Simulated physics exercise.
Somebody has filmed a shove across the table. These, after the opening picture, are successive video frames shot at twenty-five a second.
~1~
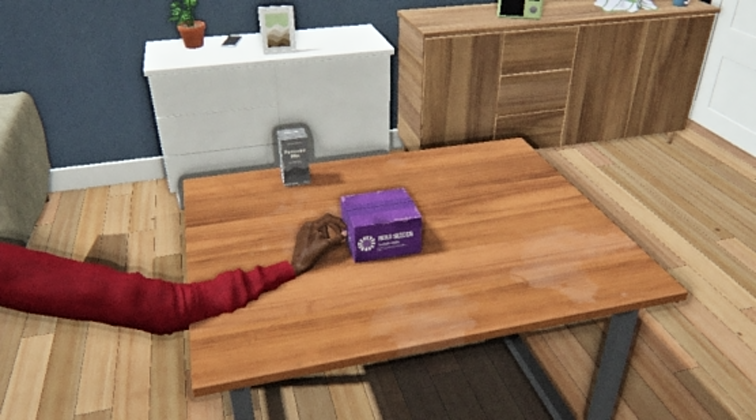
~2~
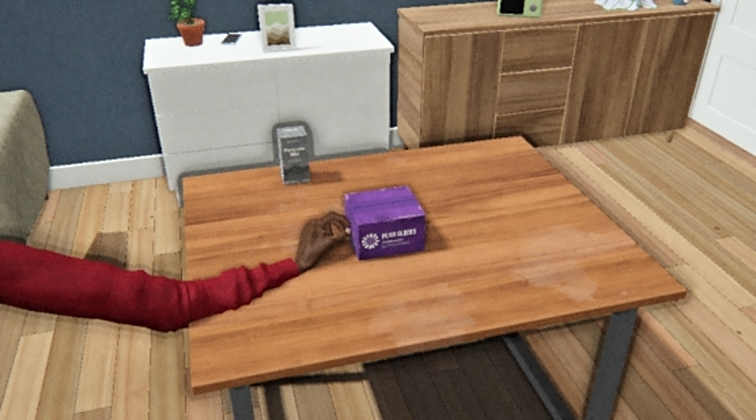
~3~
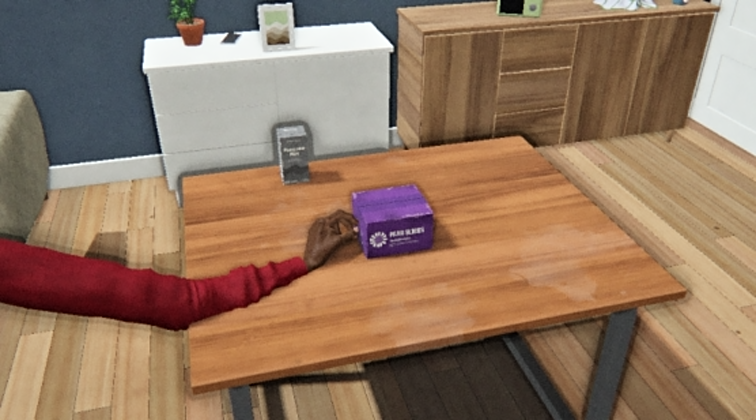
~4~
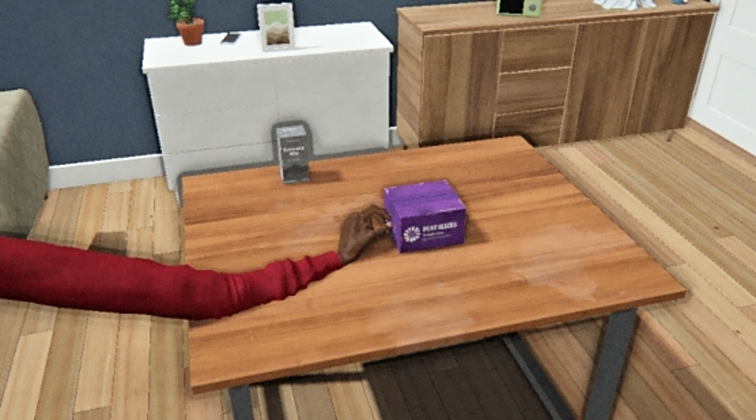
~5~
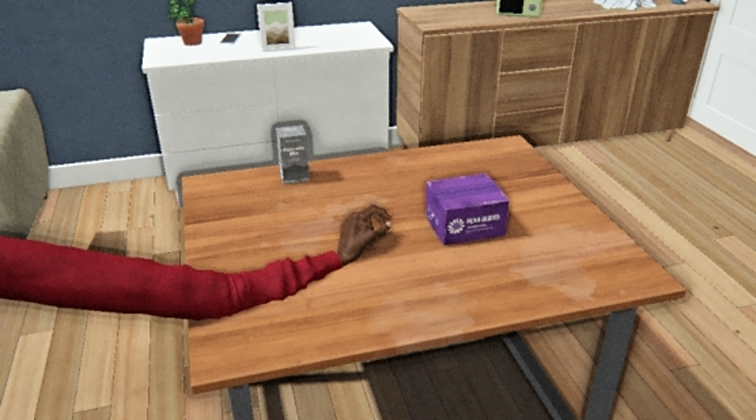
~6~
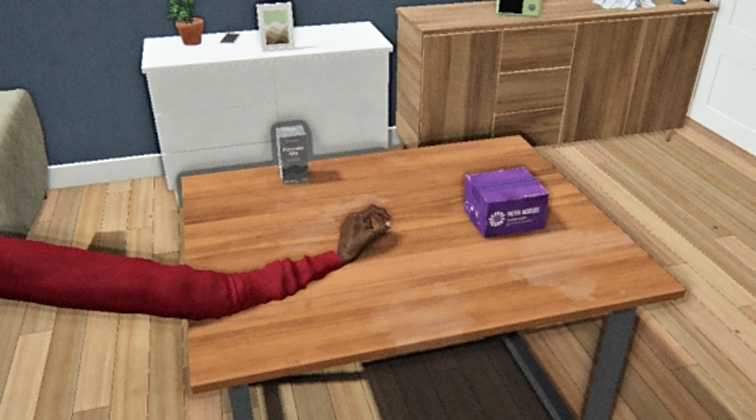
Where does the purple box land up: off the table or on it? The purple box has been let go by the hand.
Makes it off.
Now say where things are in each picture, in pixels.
The first picture shows under the hand; purple box (380, 224).
The second picture shows under the hand; purple box (384, 222).
The third picture shows under the hand; purple box (392, 221).
The fourth picture shows purple box (424, 216).
The fifth picture shows purple box (466, 208) shifted about its own width.
The sixth picture shows purple box (505, 201) shifted about its own width.
Then, 0.20 s on from there, purple box now off the table.
Then, 0.40 s on from there, things are still on the move.
Then, 0.60 s on from there, as before.
In the end, off the table, purple box.
